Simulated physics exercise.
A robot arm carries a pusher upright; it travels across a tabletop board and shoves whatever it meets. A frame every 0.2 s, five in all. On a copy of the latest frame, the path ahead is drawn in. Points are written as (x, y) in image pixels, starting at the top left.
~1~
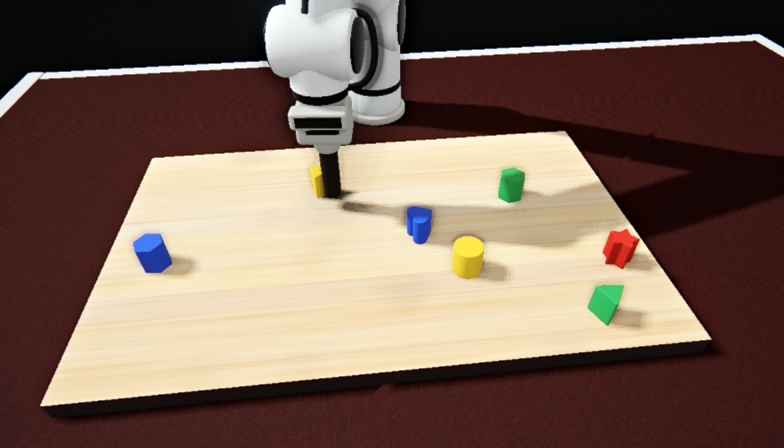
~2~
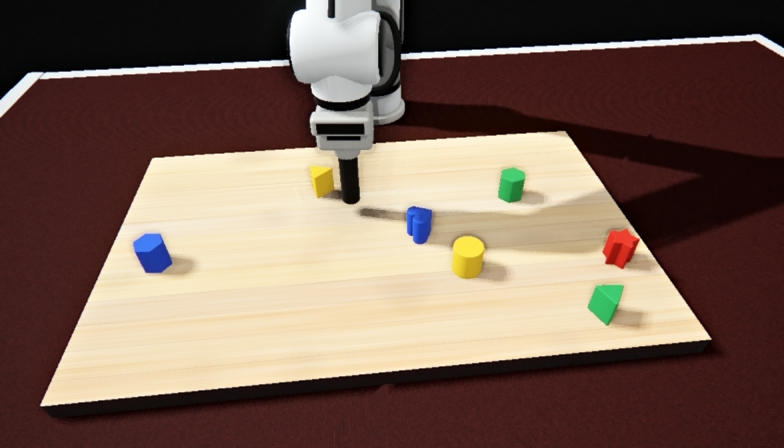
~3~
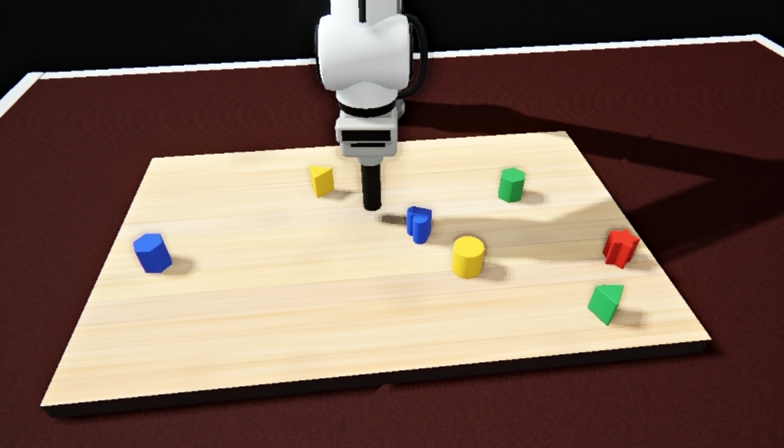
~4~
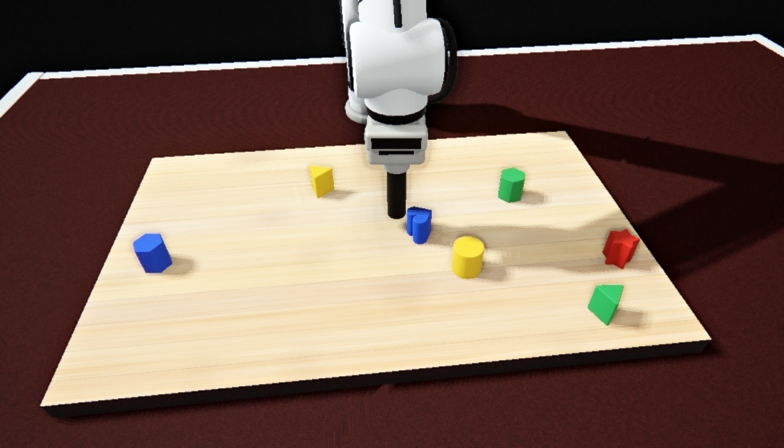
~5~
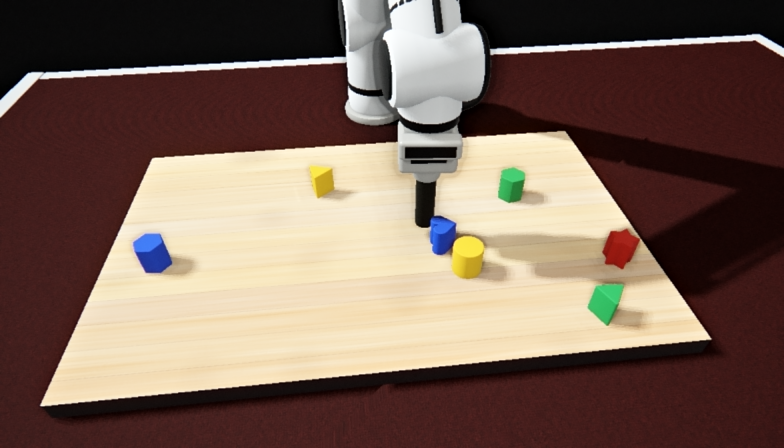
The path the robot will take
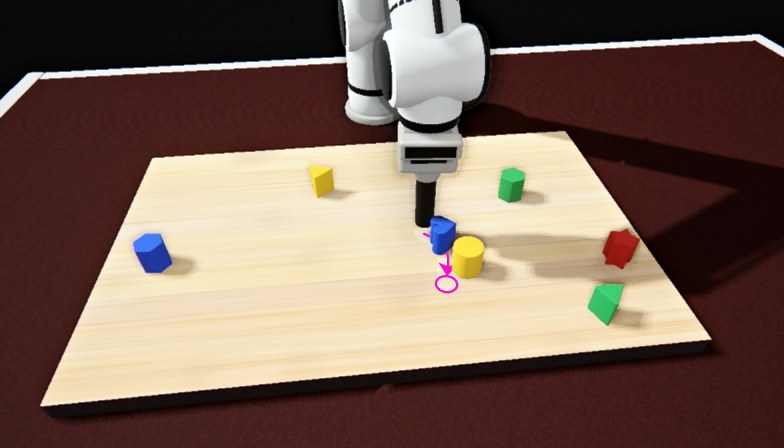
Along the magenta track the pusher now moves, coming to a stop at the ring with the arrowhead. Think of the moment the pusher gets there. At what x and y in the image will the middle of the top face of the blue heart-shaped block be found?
The spot you're after is about (475, 270) in the image.
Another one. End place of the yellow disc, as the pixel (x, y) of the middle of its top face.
If I read the scene right, the answer is (504, 276).
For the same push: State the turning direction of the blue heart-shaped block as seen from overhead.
Against the clock.
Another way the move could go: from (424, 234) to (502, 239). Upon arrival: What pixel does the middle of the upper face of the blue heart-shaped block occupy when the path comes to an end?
In the picture, that point is around (464, 228).
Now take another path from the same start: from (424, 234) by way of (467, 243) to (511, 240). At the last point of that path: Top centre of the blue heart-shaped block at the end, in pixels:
It will likely be found at (473, 235).
The drawn path runs from (424, 234) through (443, 246) and (448, 264) to (447, 284).
On the path given first. One third of the way, pusher (444, 235); blue heart-shaped block (460, 239), turned 20° clockwise; yellow disc (477, 254).
Two thirds of the way, pusher (449, 253); blue heart-shaped block (470, 255); yellow disc (492, 269).
At the end, pusher (448, 272); blue heart-shaped block (475, 270), turned 35° anticlockwise; yellow disc (504, 276).
